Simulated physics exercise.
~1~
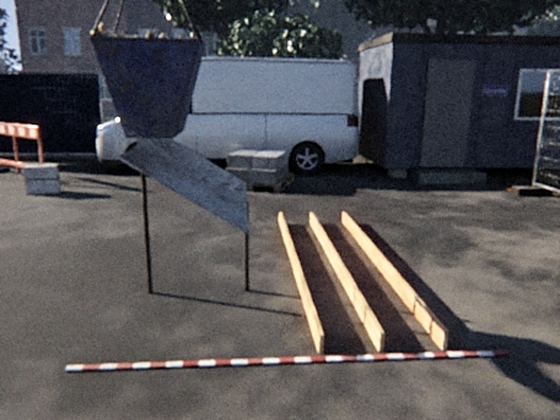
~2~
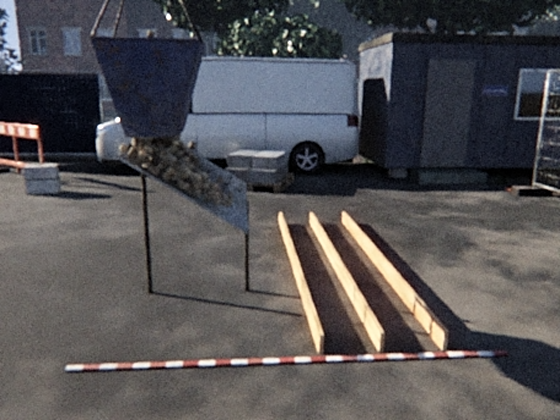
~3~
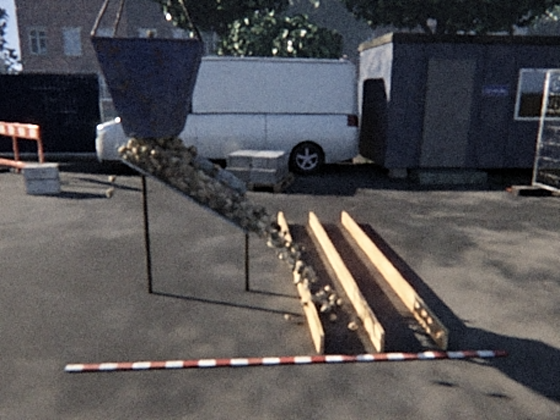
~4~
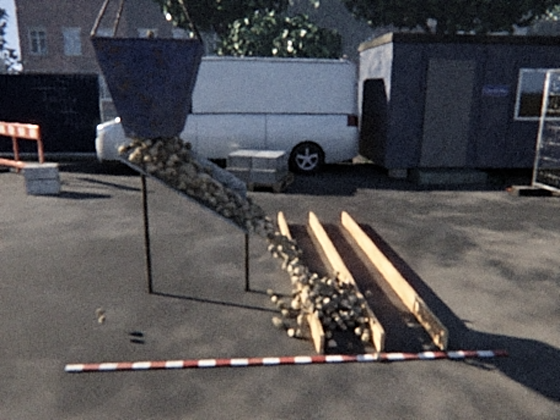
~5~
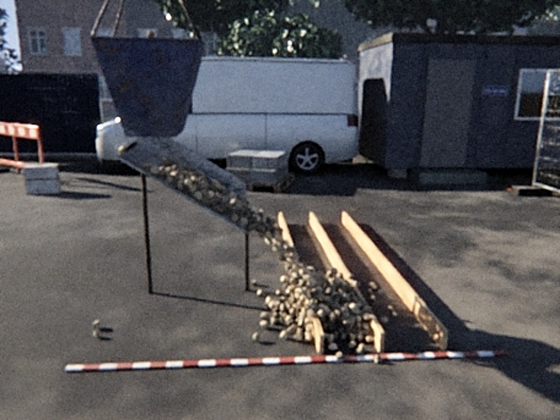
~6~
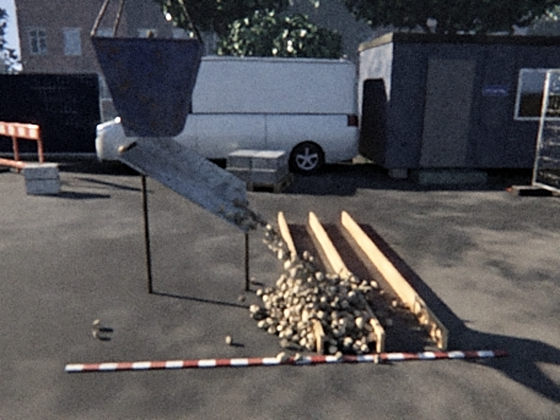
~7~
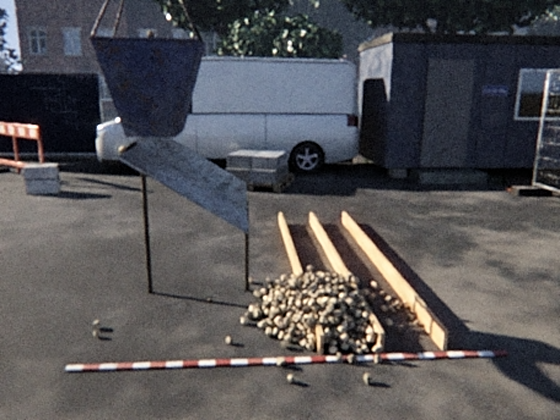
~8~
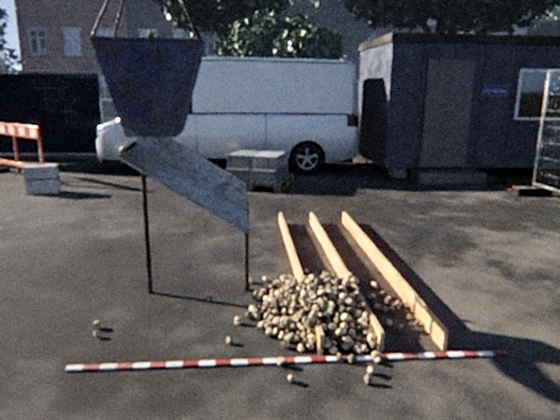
The footage shows a hanging skip releasing stones onto a sloping steel chute, which pours them down to the right toward three wooden boards on the asphalt. The skip and chute empty, leaving a heap mostly in the left bay, with many stones left of it and a few in the right.
